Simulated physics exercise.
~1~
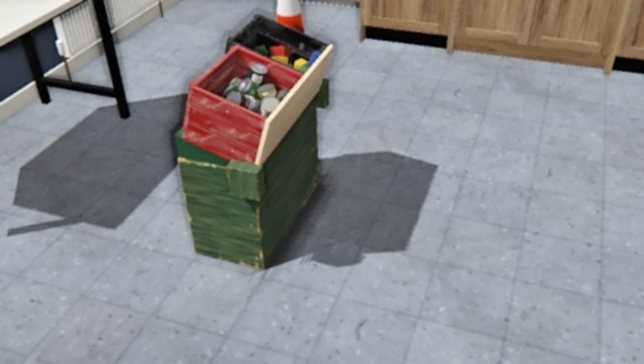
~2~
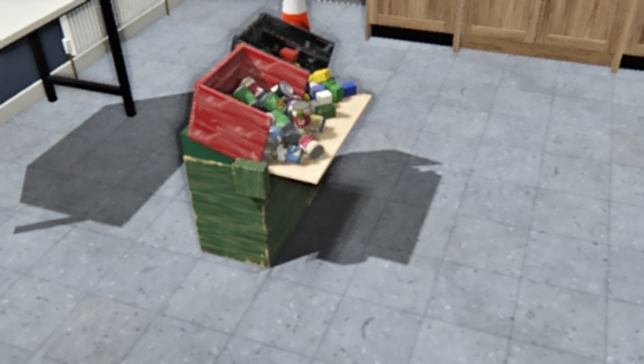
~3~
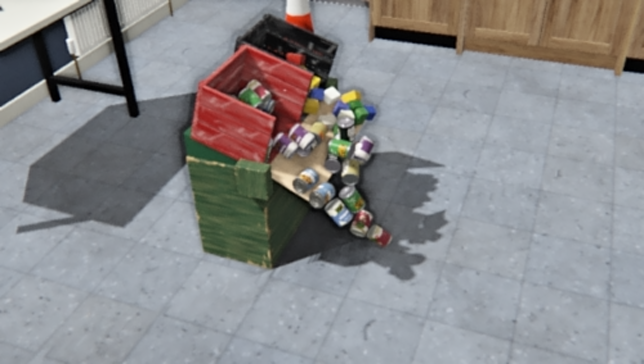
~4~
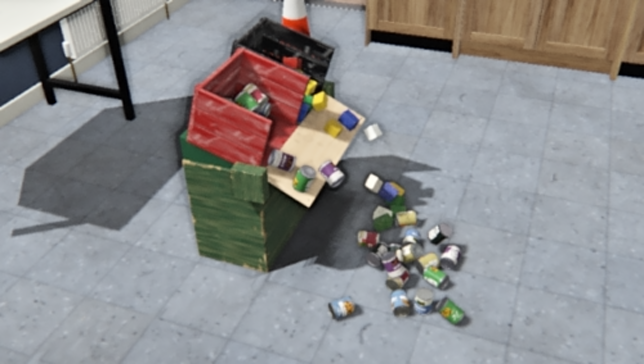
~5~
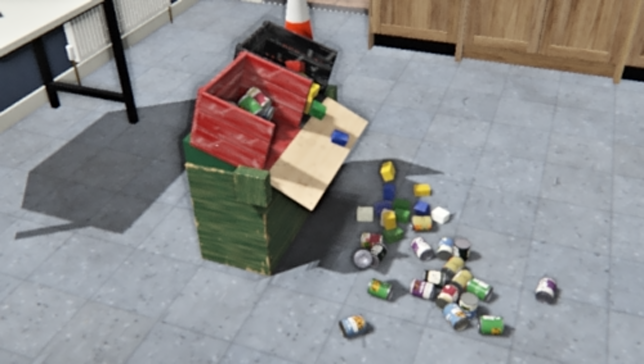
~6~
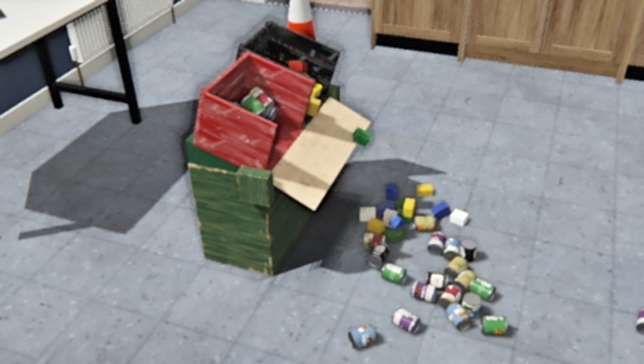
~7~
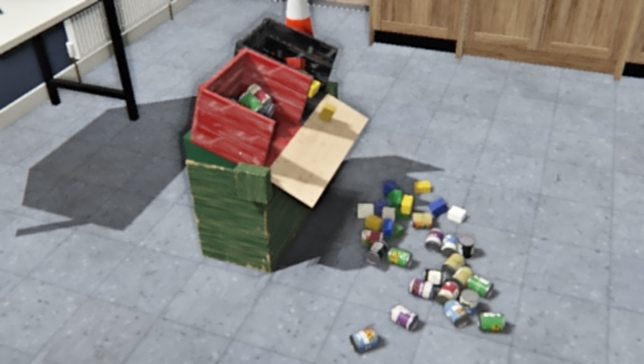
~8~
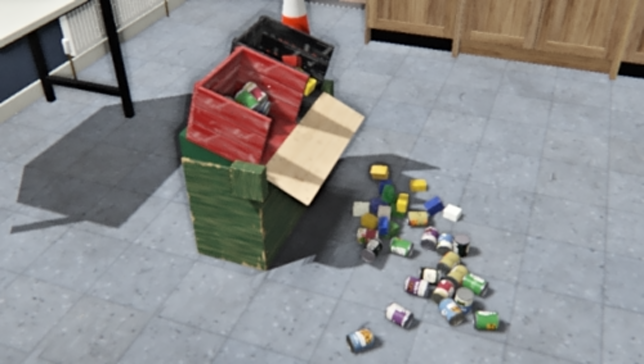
On a grey tiled floor, small tins and toy bricks spill from bins and settle.
